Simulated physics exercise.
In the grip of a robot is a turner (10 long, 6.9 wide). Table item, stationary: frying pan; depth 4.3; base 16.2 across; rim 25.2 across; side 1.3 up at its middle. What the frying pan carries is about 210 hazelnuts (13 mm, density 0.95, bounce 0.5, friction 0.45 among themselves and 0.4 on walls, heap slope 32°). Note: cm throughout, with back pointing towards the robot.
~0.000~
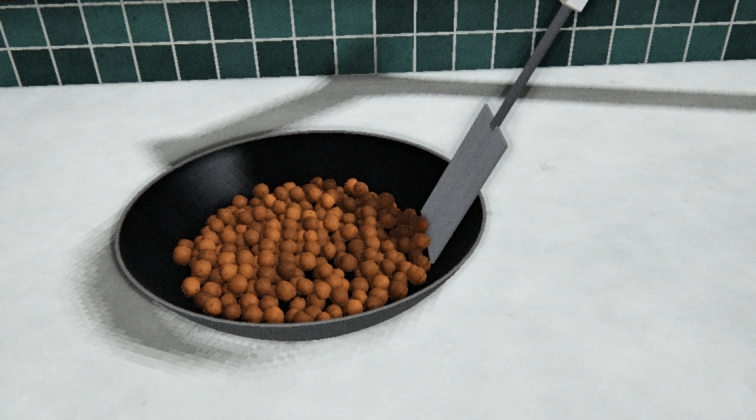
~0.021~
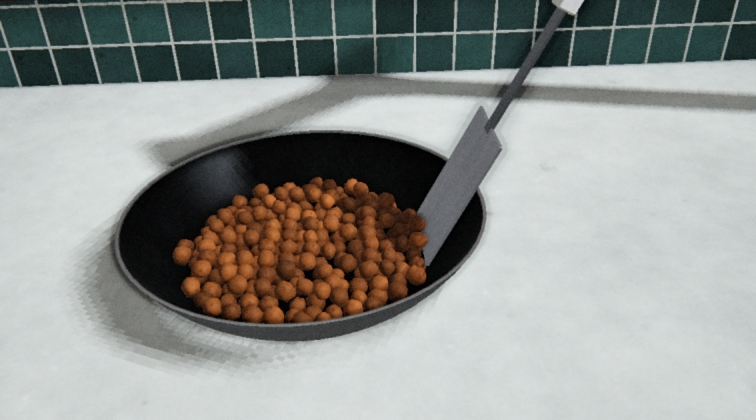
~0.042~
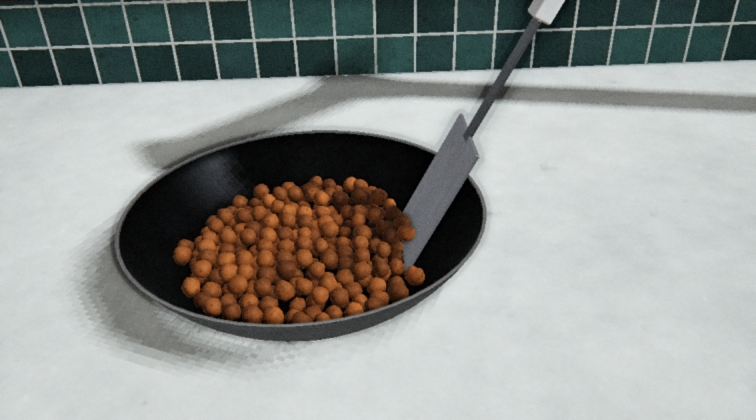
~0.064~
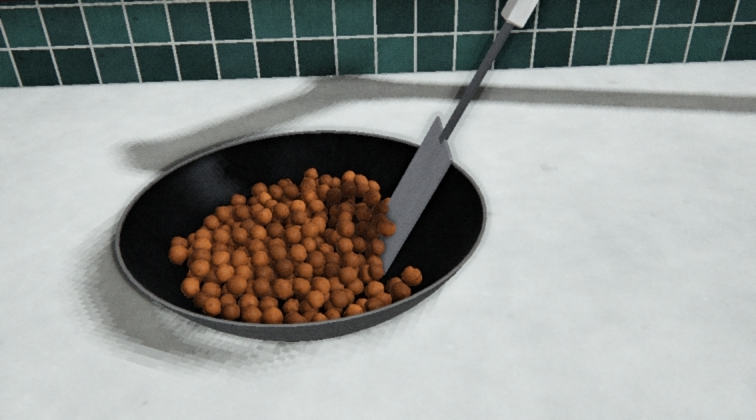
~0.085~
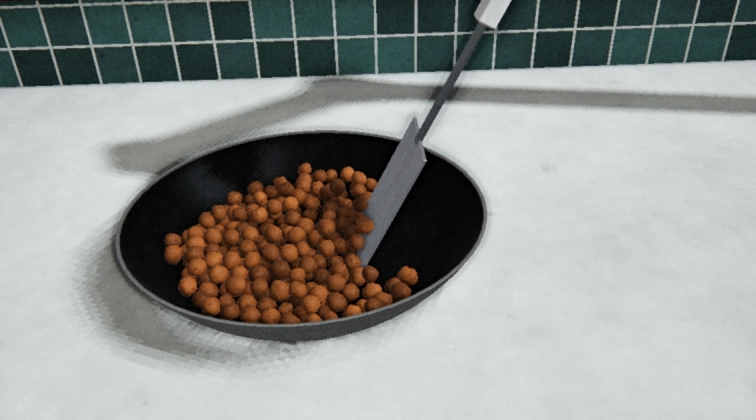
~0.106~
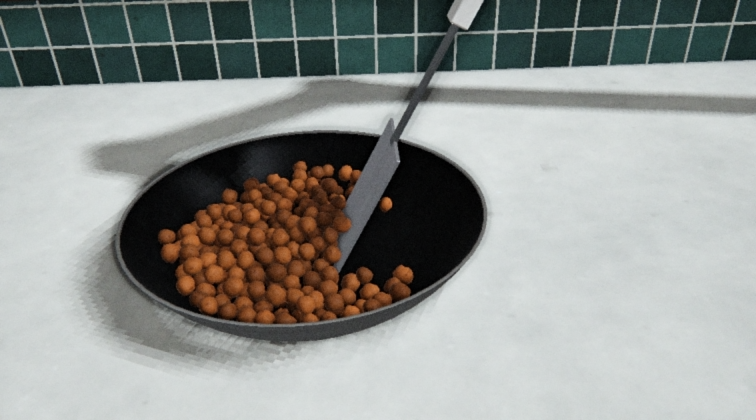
To begin with, a grey turner stands tilted inside the right edge of a black frying pan holding a heap of round brown nuts. The turner then slides left through the pan, pushing the nuts into a tighter, higher pile and leaving a few behind on the right of its blade.
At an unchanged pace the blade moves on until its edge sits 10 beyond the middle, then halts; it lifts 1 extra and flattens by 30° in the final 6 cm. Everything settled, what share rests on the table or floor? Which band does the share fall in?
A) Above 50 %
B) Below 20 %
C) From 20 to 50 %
C, from 20 to 50 %.
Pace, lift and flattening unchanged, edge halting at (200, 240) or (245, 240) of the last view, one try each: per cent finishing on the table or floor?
I'd say roughly 0 per cent, then roughly 0 per cent.
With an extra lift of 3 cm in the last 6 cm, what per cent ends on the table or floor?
It comes to near 20 percent.
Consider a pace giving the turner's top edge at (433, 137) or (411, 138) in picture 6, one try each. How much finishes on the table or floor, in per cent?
Close to 15 per cent in the first try and close to 25 per cent in the second.
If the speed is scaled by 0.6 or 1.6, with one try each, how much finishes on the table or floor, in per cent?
Roughly 20 % and roughly 40 %.
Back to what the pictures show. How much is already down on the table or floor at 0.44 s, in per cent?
Fraction noted: Close to 25 per cent.
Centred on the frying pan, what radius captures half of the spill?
It works out to near 22 cm.
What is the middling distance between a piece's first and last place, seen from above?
I'd estimate close to 4 centimetres.
After 0.16 s, sloping 63°, highest piece 4 above the table; 213 in the frying pan.
After 0.21 s, sloping 51°, highest piece 5 above the table; 213 in the frying pan.
After 0.44 s, sloping 33°, highest piece 5 above the table; 157 in the frying pan, 48 on the table or floor, 8 on the blade or in flight.
After 1.49 s, sloping 33°, highest piece 4 above the table; 156 in the frying pan, 57 on the table or floor.
At rest, 156 in the frying pan, 57 on the table or floor. That is 27 % on the table or floor.
